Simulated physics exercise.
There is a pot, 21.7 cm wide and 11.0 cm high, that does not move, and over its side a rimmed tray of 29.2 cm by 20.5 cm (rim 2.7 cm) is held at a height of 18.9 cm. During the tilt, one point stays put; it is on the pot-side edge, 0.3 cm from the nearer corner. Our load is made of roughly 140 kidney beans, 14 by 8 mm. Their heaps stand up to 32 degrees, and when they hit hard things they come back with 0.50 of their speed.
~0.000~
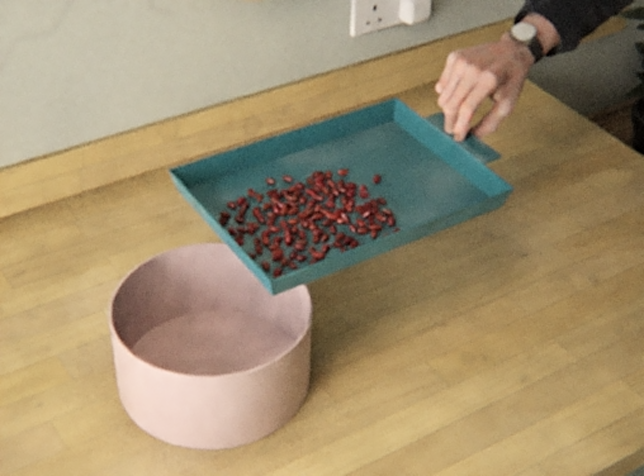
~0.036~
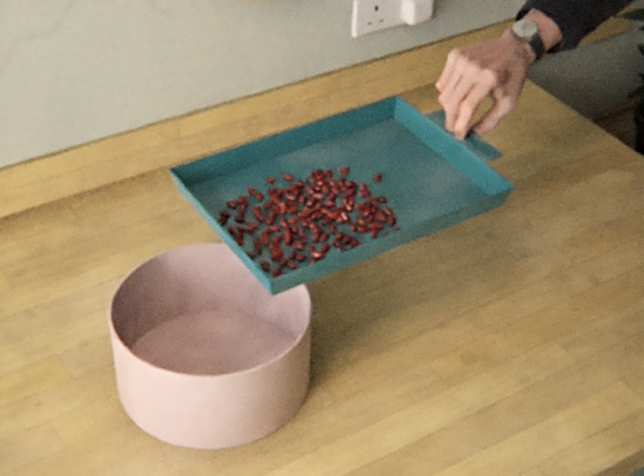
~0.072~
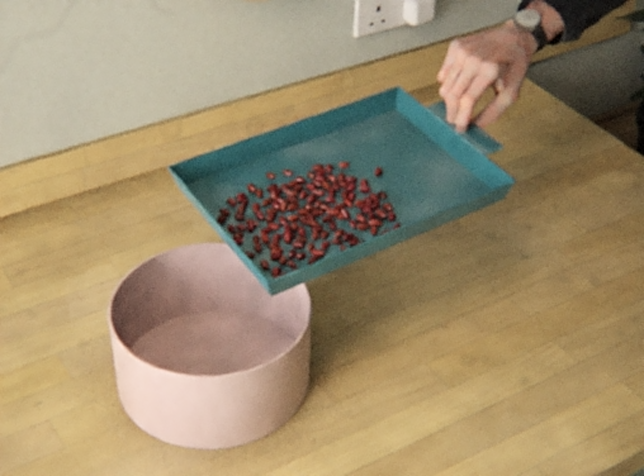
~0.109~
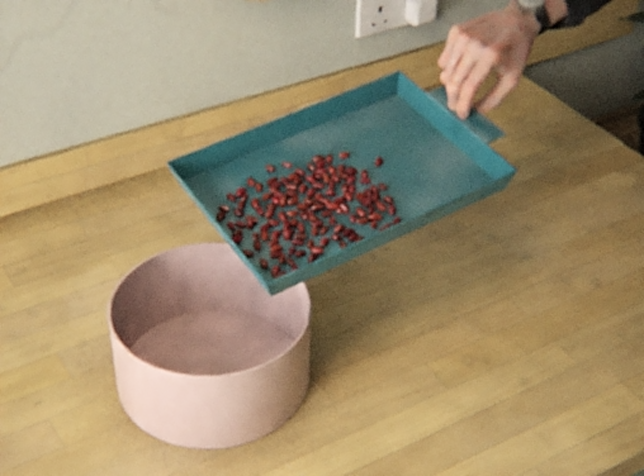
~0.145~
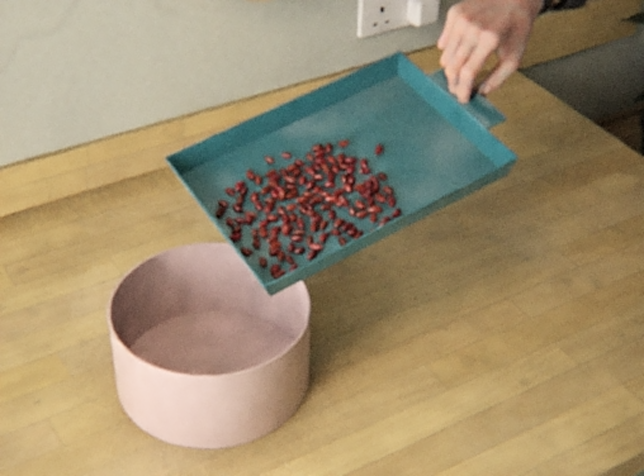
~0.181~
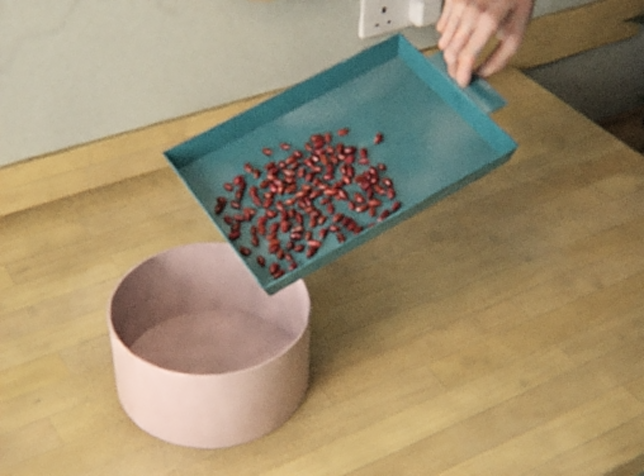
In this clip, a hand holds a teal rimmed tray scattered with dark red beans over the side of a pink pot on a wooden surface, then raises the handle end, tilting the tray toward the pot.
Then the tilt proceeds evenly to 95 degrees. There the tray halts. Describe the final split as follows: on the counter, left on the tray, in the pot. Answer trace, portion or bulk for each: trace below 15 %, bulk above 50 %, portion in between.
Counter: Bulk. Tray: Trace. Pot: Trace.
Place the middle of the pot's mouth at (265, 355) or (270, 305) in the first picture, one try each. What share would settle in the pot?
First try around 100 %, second around 0 %.
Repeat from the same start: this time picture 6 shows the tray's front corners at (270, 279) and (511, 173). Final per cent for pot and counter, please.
In the pot: 0 per cent; on the counter: 100 per cent.
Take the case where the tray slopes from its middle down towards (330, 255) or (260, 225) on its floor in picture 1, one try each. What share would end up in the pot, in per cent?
Approximately 0 percent, then 95 percent.
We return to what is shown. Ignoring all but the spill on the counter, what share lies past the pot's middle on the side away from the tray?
Share: Close to 90 %.
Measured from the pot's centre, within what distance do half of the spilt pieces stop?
That comes to near 20 cm.
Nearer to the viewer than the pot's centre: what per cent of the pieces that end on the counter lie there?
Near 100 in a hundred.
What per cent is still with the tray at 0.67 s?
I'd put it at roughly 85 per cent.
Then, at 0.47 s, tilt 55 degrees; the tray holds 100 %, the pot 0 %.
Then, at 0.67 s, tilt 81 degrees; the tray holds 85 %, the pot 0 %.
After 0.98 s, tilt 95 degrees; the tray holds 5 %, the pot 5 %.
In the end, at 2.4 s, counter 95 %, tray 0 %, pot 5 %.
